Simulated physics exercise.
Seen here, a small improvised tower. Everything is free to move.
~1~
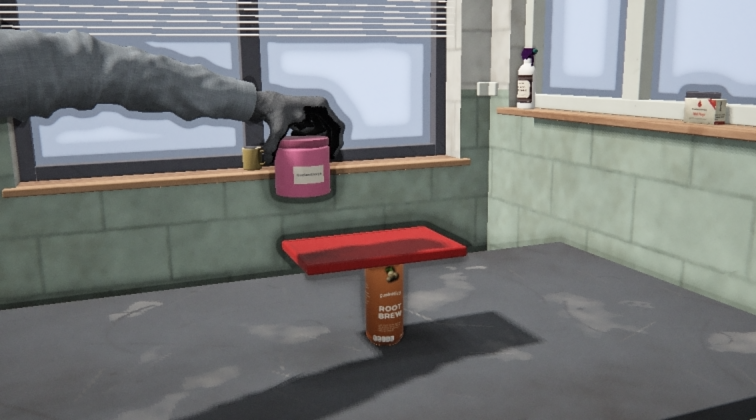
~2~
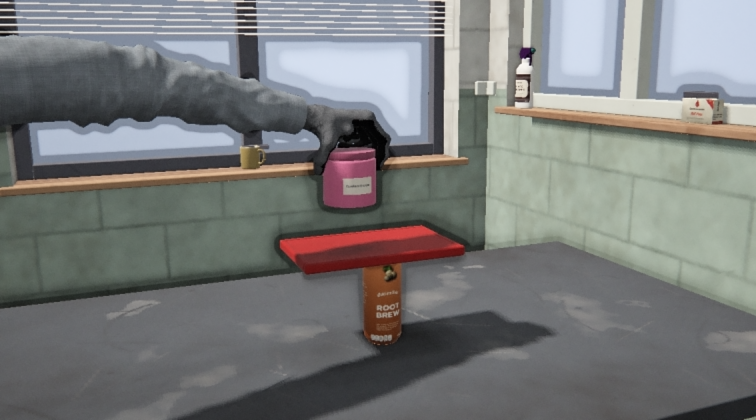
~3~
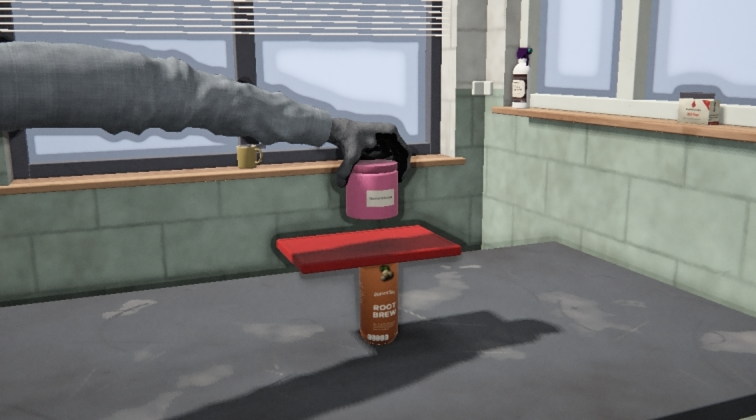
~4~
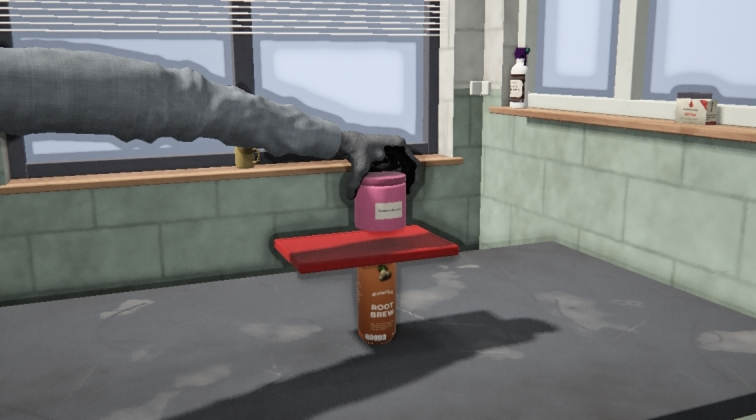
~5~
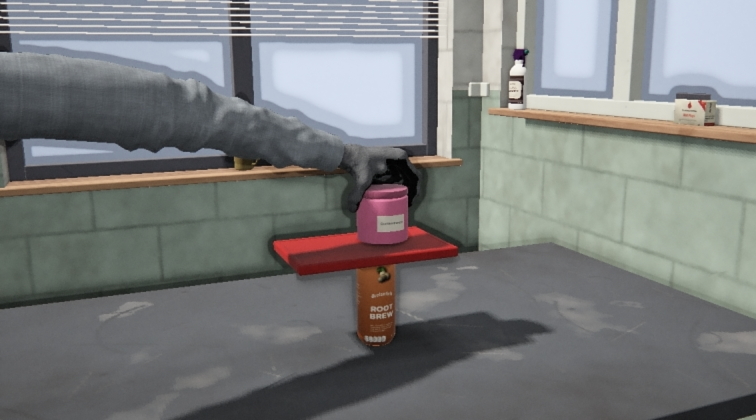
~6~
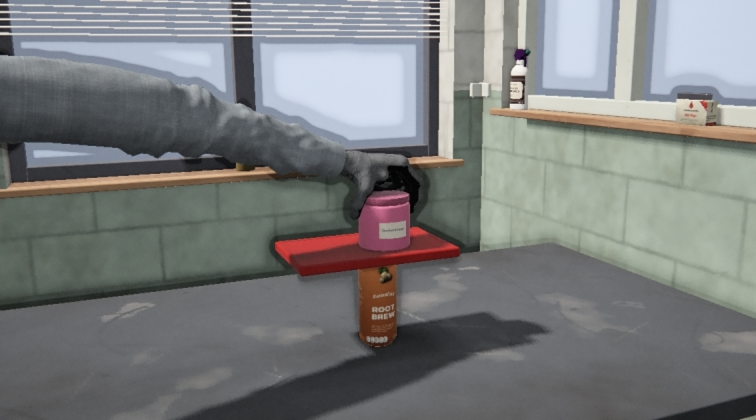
A gloved hand on a grey-sleeved arm reaches in from the left, holding a pink jar above a dark, scuffed tabletop in a green-walled room with windows, seen from slightly above. Near the middle, a red board lies across an upright orange can, with small items on the sills behind. The hand carries the jar rightward and lowers it onto the board, still gripping it, as the view shifts very slightly.
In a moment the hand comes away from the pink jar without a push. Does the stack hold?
Here the stack keeps its balance.
Then, 0.80 s after the last picture, things are still on the move.
Then, 1.70 s after the last picture, nothing has stirred.
At rest, all 3 in place. Seen from the same camera at the end, pink jar near (386, 221). The stack holds.
